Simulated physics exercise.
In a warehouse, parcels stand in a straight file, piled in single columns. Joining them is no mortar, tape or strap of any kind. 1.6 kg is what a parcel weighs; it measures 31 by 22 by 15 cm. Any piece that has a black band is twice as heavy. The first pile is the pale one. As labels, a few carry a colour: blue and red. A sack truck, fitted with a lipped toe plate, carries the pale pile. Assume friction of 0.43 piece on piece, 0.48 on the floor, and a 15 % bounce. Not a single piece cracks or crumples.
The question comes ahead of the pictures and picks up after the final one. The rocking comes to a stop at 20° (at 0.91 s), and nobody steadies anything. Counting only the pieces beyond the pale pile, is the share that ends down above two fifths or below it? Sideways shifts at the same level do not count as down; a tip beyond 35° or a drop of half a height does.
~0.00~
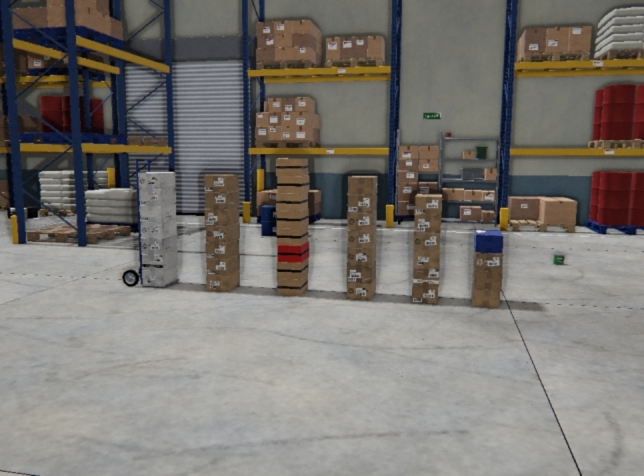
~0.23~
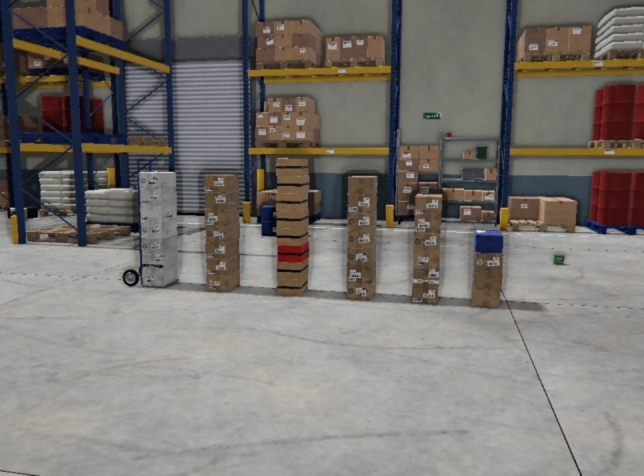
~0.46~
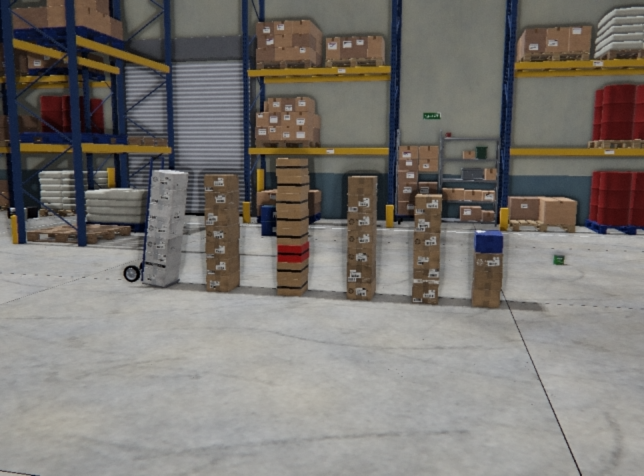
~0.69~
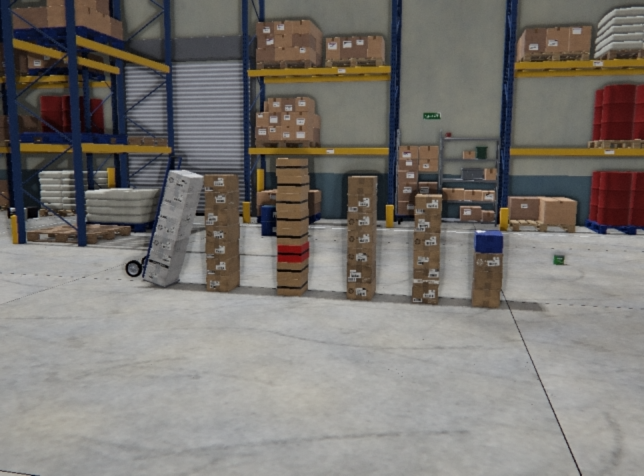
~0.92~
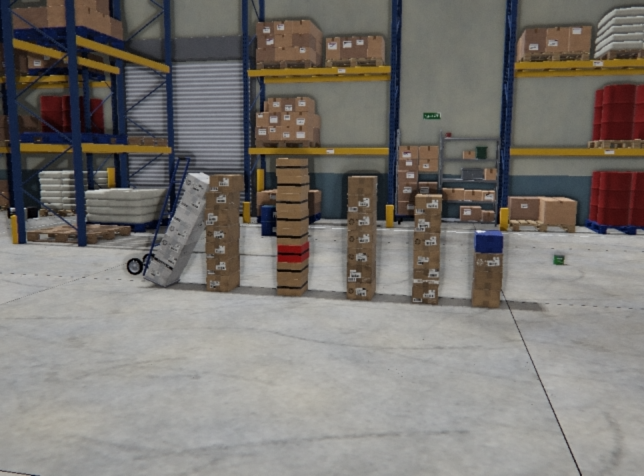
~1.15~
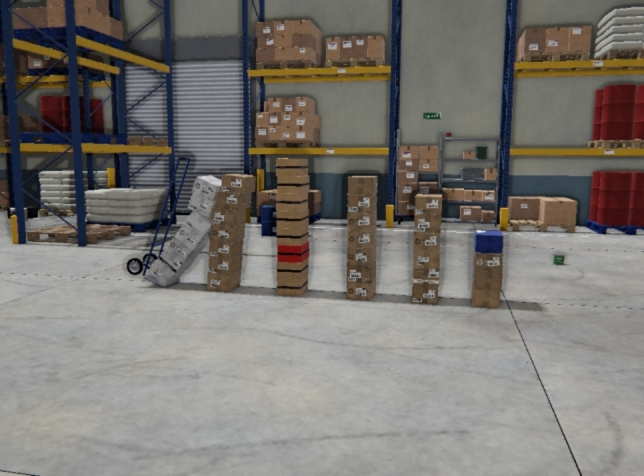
Above two fifths.
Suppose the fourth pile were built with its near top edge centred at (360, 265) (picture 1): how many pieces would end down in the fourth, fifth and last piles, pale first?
Down by pile: Fourth 0, fifth 4, last 3.
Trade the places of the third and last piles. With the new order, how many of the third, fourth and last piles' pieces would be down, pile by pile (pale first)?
Then third 4, fourth 7, last 8.
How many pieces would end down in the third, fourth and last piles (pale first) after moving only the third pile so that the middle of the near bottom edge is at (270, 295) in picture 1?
Third 8; fourth 6; last 4.
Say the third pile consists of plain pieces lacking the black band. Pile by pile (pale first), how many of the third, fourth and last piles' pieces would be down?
Pieces down: Third pile 7, fourth pile 6, last pile 4.
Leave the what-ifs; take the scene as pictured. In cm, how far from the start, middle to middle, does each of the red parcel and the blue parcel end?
Red ends up some 45 cm away; blue ends up some 110 cm away.
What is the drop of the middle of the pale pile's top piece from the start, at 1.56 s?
I'd put it at close to 25 cm below where it started.
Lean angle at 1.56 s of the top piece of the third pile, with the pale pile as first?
Lean: Near 0° off upright.
Around 1.56 s, 7 of the pale pile down; none of the 32 other parcels down, 10 disturbed.
Around 2.30 s, 7 of the pale pile down; 9 of the 32 other parcels down; red parcel tipped 29°.
Around 2.88 s, 7 of the pale pile down; 21 of the 32 other parcels down; red parcel tipped 43°, 17 cm lower; blue parcel displaced 8 cm.
Around 3.58 s, 7 of the pale pile down; 28 of the 32 other parcels down; blue parcel upside down; red parcel tipped 44°, 17 cm lower.
Finally (5.1 s), 7 of the pale pile down; 28 of the 32 other parcels down; blue parcel upside down; red parcel tipped 44°, 17 cm lower. That is 88 per cent. Seen by the last camera, middles, blue parcel near (611, 300), red parcel near (340, 272).
